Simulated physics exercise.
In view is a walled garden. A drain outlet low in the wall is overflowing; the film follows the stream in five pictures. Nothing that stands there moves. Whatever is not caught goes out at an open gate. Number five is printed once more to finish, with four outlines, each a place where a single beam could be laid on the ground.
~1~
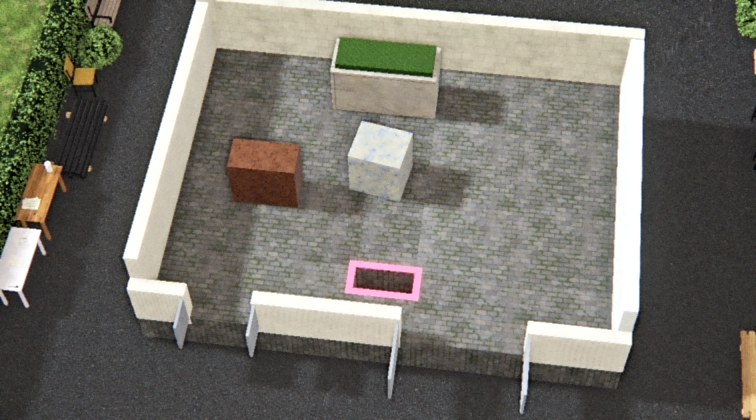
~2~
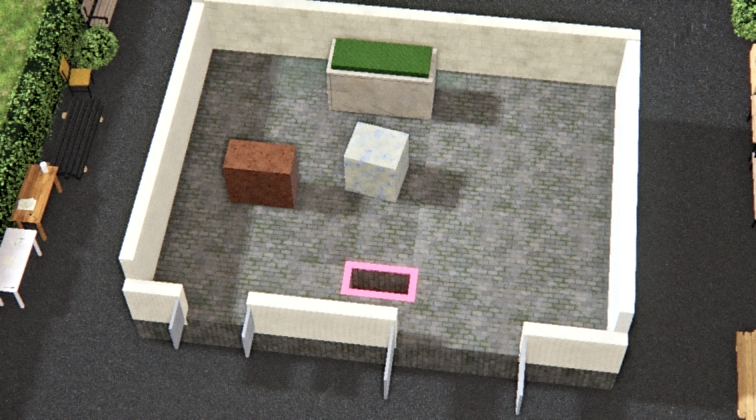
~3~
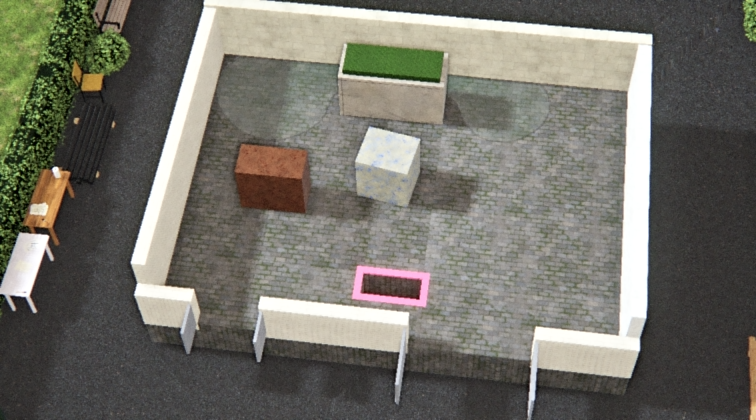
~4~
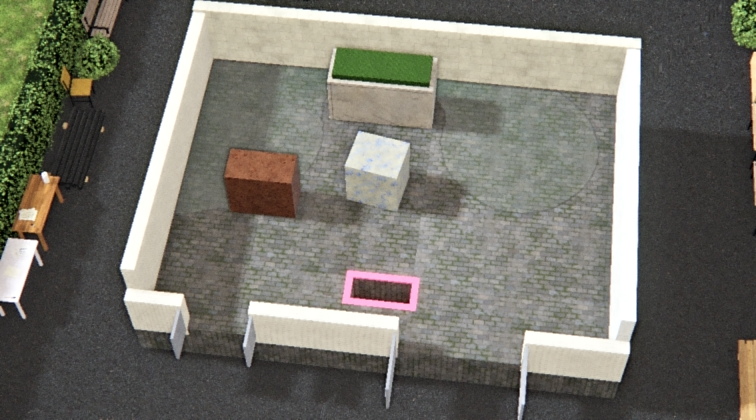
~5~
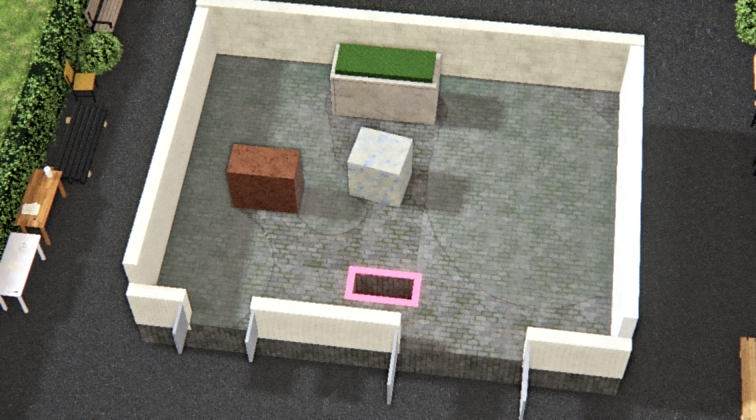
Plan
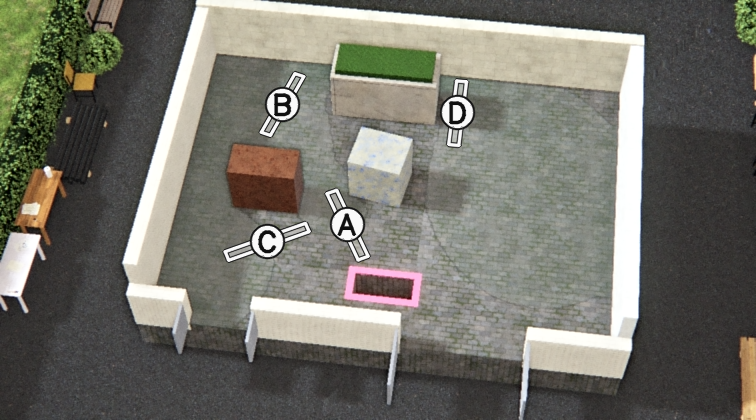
The clip opens on a walled garden seen from above, its paved ground holding a planter, a reddish-brown block, a pale block and a pink-rimmed gully. A faint sheet of water appears near the back wall, then spreads forward around the blocks, while the gully stays dry.
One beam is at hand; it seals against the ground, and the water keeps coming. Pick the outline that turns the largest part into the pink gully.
Place D.
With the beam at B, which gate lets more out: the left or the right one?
More leaves on the right.
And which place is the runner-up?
B.
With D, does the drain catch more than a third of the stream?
No, it does not.
On the marked copy, A from (331, 191) to (363, 258); B from (265, 133) to (299, 75); C from (226, 255) to (307, 227); D from (453, 145) to (461, 81).
For place A, about 10 % of the stream runs into the pink gully, about 90 % out by the gates.
For place B, about 15 % of the stream runs into the pink gully, about 85 % out by the gates.
For place C, about 10 % of the stream runs into the pink gully, about 90 % out by the gates.
For place D, about 23 % of the stream runs into the pink gully, about 76 % out by the gates.
